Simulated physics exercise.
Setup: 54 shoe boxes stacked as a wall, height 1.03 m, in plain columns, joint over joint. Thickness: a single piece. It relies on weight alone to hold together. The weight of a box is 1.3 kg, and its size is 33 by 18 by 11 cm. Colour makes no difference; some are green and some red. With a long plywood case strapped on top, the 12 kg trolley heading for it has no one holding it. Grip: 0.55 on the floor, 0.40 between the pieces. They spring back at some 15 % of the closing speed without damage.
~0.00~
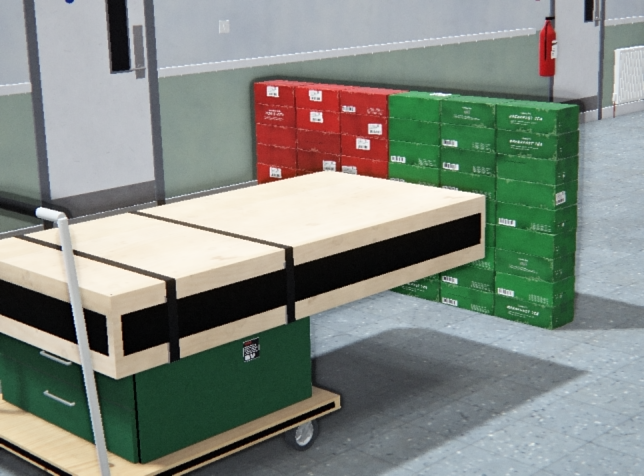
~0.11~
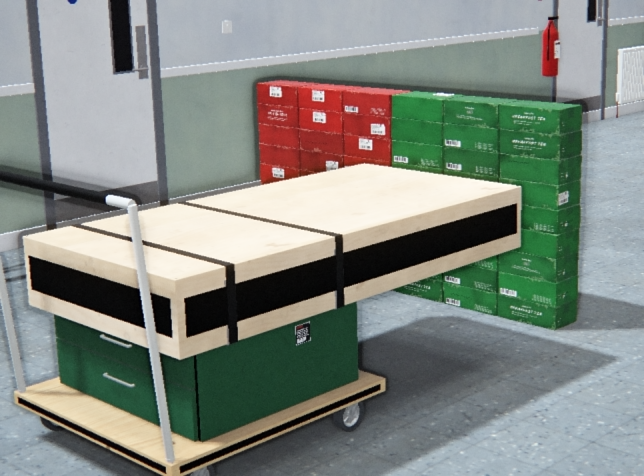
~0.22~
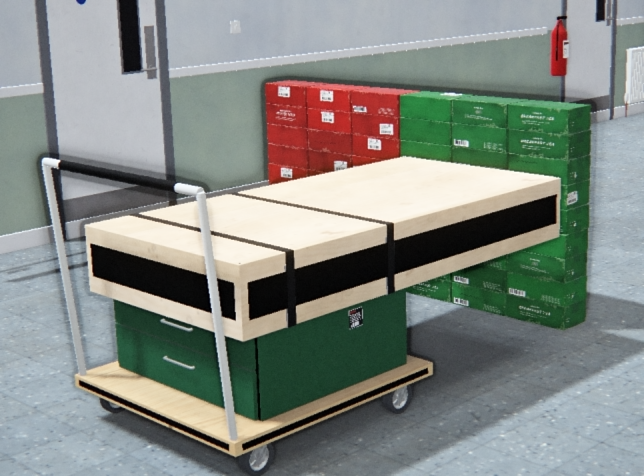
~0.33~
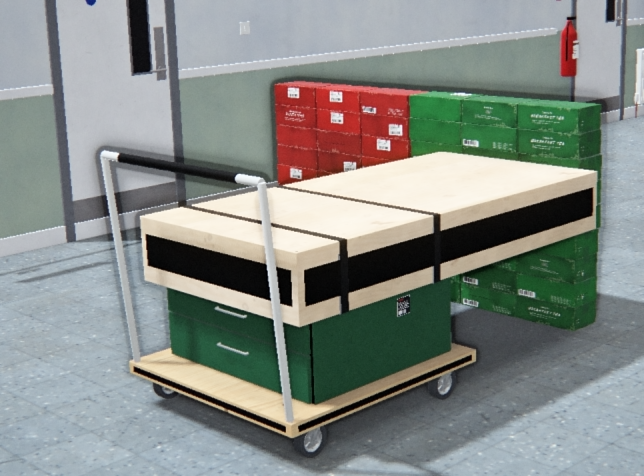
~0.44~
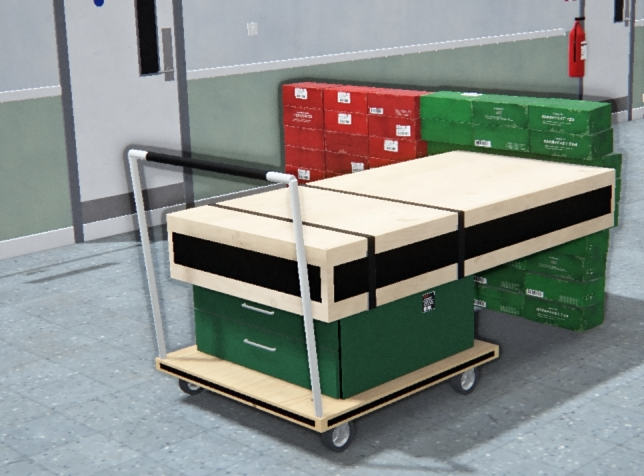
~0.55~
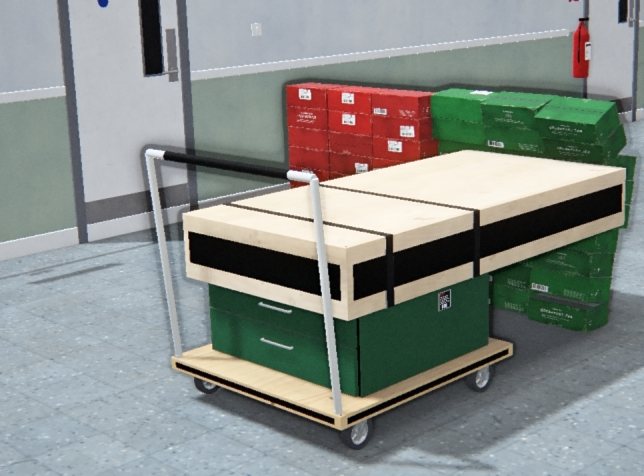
An unattended flat trolley with a white-framed, black-barred handle rolls rightward across a grey-blue tiled corridor, seen from slightly above as the camera pans a little. It carries a green drawer cabinet beneath a long, pale, black-banded load, facing stacked boxes, red left and green right, near grey doors and a red extinguisher. The load's overhanging end pushes into the green boxes, shifting and tilting several, while the red ones barely move.
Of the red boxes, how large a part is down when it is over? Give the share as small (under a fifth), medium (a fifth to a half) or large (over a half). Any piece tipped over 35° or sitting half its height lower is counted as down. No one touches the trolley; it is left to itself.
The share is small.
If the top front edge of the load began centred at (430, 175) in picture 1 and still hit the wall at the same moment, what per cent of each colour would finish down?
Result - green: 70%; red: 0%.
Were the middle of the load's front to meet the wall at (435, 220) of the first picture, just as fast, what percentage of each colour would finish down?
That hit would leave green at 0 and red at 0 per cent down.
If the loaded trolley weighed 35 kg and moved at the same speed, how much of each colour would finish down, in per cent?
Colour by colour that makes green 70, red 0 percent.
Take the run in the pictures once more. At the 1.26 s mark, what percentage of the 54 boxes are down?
By that time it is 50 percent.
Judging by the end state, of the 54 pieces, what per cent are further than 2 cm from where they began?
Answer: 50 %.
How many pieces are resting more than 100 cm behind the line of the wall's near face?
Around 8 of the pieces.
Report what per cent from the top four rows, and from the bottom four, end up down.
I'd put the top at 50 per cent and the bottom at 50 per cent.
Around 0.88 s, load 25 cm past the wall's line, still rolling; none of the 27 red boxes down (10 of 54 in all colours); top red box unmoved; top green box tipped 23°, 12 cm lower.
Around 1.26 s, load 33 cm past the wall's line, still rolling; none of the 27 red boxes down (26 of 54 in all colours); top red box unmoved; top green box 15 cm lower.
Finally (3.3 s), load 41 cm past the wall's line, stopped; none of the 27 red boxes down (26 of 54 in all colours); top red box unmoved; top green box 15 cm lower. That is 0 per cent. Seen by the last camera, middles, top red box near (407, 104), top green box near (599, 143).
